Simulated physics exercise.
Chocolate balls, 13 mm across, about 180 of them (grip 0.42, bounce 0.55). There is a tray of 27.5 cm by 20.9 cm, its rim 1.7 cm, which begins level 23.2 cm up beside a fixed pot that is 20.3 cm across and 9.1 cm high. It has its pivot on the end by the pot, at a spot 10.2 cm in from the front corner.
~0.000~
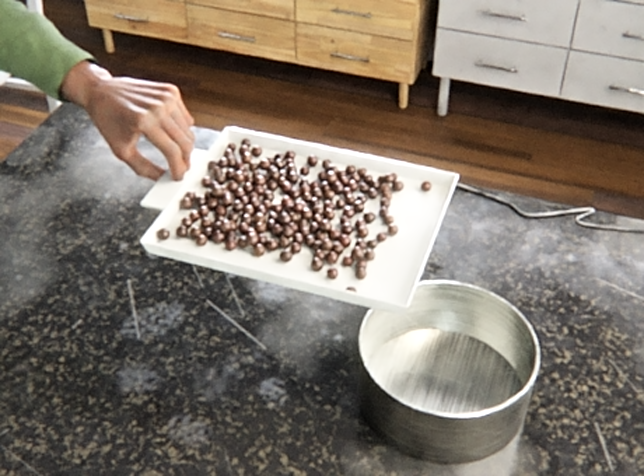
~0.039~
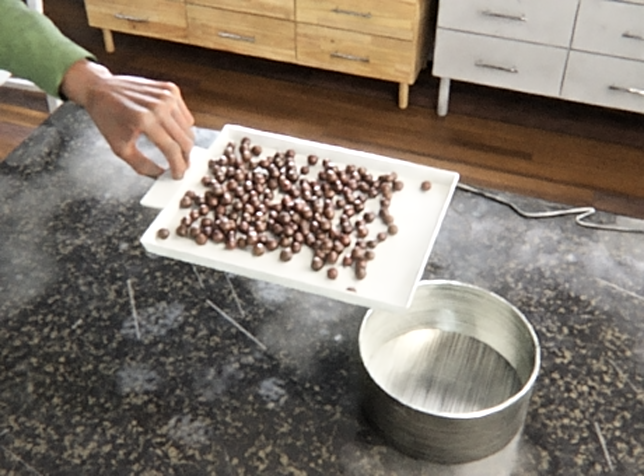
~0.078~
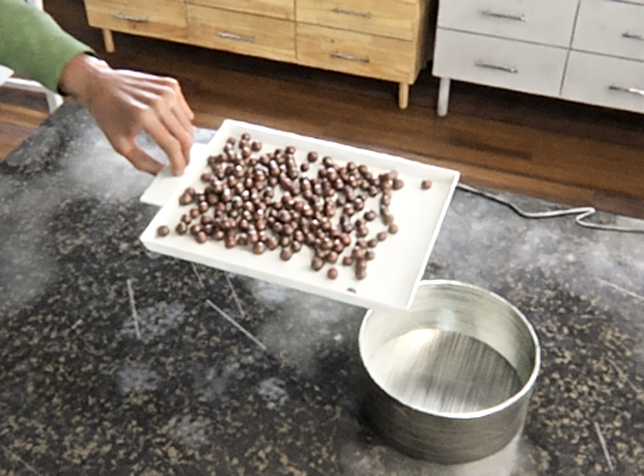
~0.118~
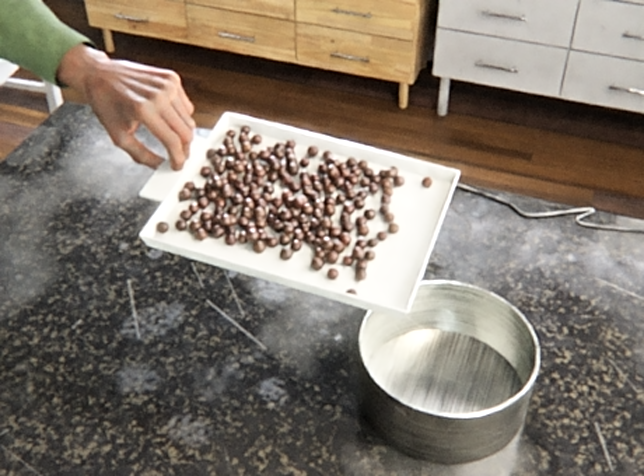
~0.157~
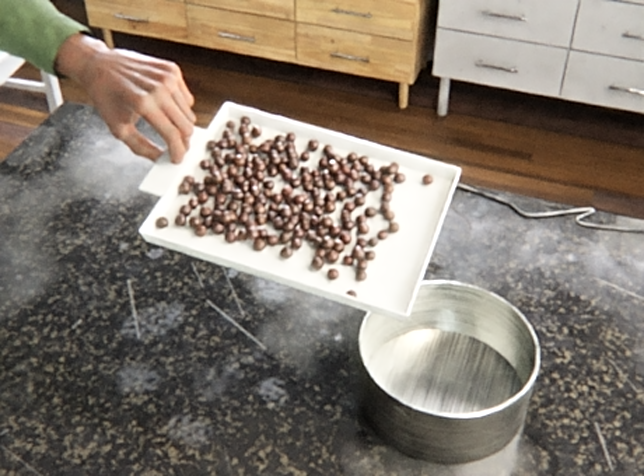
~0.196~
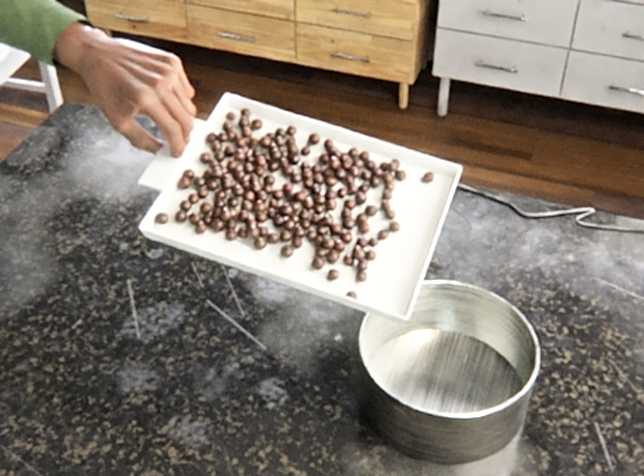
On a dark speckled countertop, a hand in a green sleeve held a white tray of small brown balls beside a round metal pot, and slowly tilted it as the far left side rose.
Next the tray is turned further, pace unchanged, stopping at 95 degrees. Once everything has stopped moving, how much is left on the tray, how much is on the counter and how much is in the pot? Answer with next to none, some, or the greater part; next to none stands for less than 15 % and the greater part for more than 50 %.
Tray: Next to none; counter: The greater part; pot: Some.
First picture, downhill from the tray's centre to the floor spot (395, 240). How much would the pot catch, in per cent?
Something like 80 per cent of the pieces.
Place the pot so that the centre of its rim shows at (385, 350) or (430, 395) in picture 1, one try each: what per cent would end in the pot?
About 80 and 95 per cent.
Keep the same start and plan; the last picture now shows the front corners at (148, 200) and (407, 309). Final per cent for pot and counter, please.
Pot: 60, counter: 40.
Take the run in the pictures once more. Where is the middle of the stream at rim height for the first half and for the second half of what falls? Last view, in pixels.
The first half passes near (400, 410) and the second half near (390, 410).
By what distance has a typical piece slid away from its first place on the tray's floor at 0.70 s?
Displacement on the tray: About 9 cm.
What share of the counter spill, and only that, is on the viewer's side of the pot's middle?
Share: Roughly 100 %.
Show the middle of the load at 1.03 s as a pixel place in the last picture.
(376, 302), roughly.
After 0.70 s, tilt 51 degrees; the tray holds 95 %, the pot 0 %.
Then, at 1.03 s, tilt 77 degrees; the tray holds 70 %, the pot 5 %.
After 1.46 s, tilt 95 degrees; the tray holds 0 %, the pot 30 %.
In the end, at 2.4 s, tray 0 %, counter 70 %, pot 30 %.
